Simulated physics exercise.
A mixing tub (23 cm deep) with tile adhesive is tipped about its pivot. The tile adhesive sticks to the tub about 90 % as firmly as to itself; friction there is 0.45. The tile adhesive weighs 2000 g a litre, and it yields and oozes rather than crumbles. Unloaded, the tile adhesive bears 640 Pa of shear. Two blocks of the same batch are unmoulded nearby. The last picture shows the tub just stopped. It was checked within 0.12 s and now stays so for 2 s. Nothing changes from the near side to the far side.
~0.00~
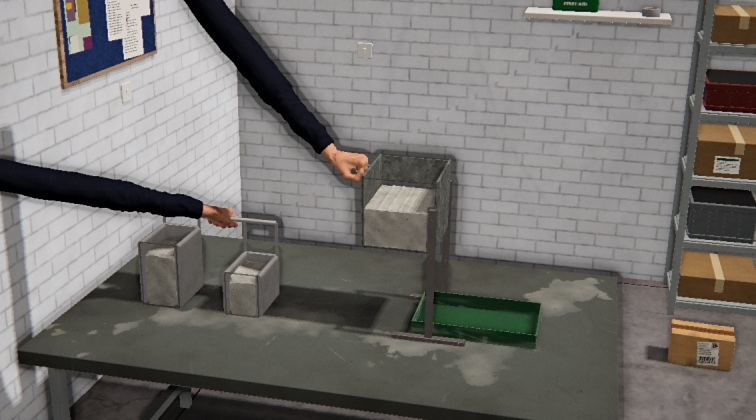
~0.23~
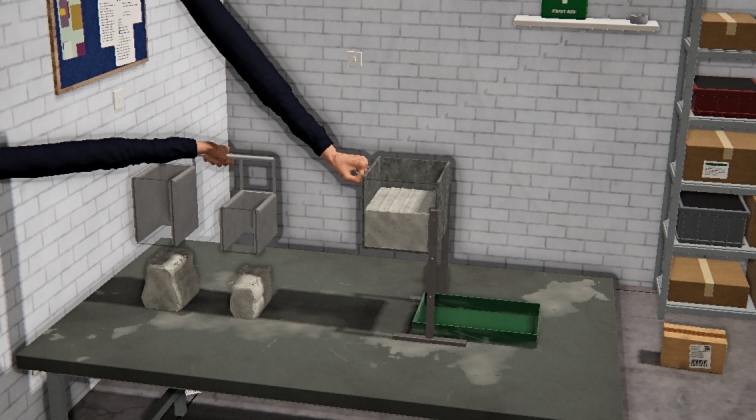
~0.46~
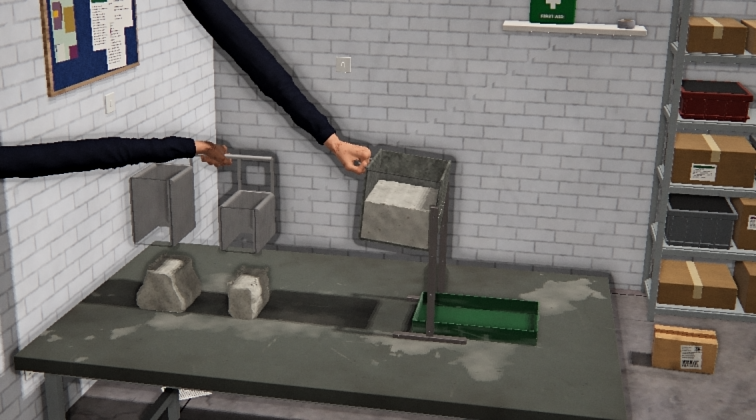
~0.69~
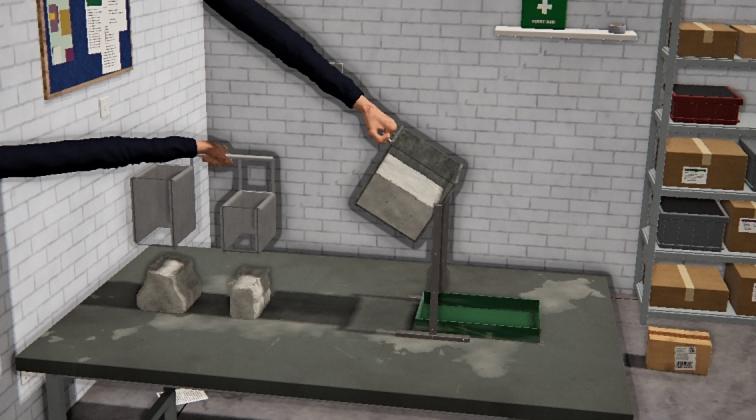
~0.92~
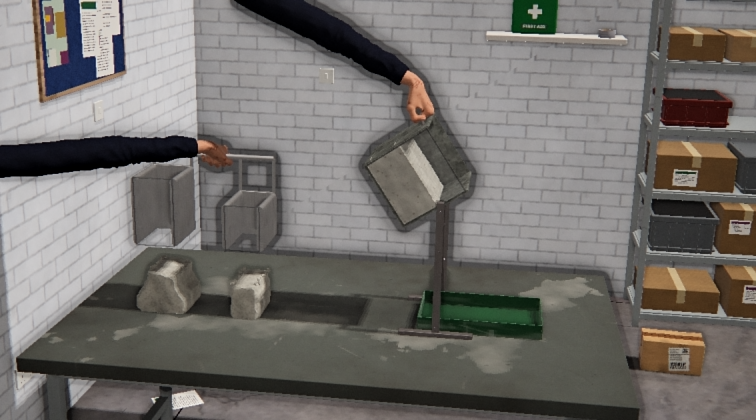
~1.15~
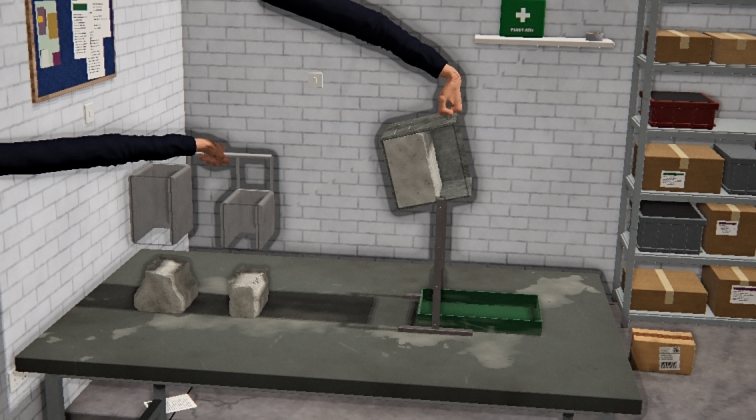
Hands lifting moulds off two pale grey blocks on a workbench, then tilting a tub of grey paste steeply to the right.
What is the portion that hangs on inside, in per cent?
Expect roughly 100 %.
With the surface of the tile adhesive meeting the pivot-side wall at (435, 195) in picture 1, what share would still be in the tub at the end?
Then about 100 %.
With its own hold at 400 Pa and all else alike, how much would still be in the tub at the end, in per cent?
Then about 100 %.
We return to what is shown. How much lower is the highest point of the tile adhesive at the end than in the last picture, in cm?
Roughly 3 cm.
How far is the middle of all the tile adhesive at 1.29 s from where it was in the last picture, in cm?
Roughly 0 cm.
By 1.29 s, the tub is at 76 degrees and holds 100 %.
By 1.46 s, the tub is at 76 degrees and holds 100 %.
By 1.63 s, the tub is at 76 degrees and holds 100 %.
By 1.80 s, the tub is at 76 degrees and holds 100 %.
By 3.15 s, at the end, the tub is at 76 degrees and holds 100 %.
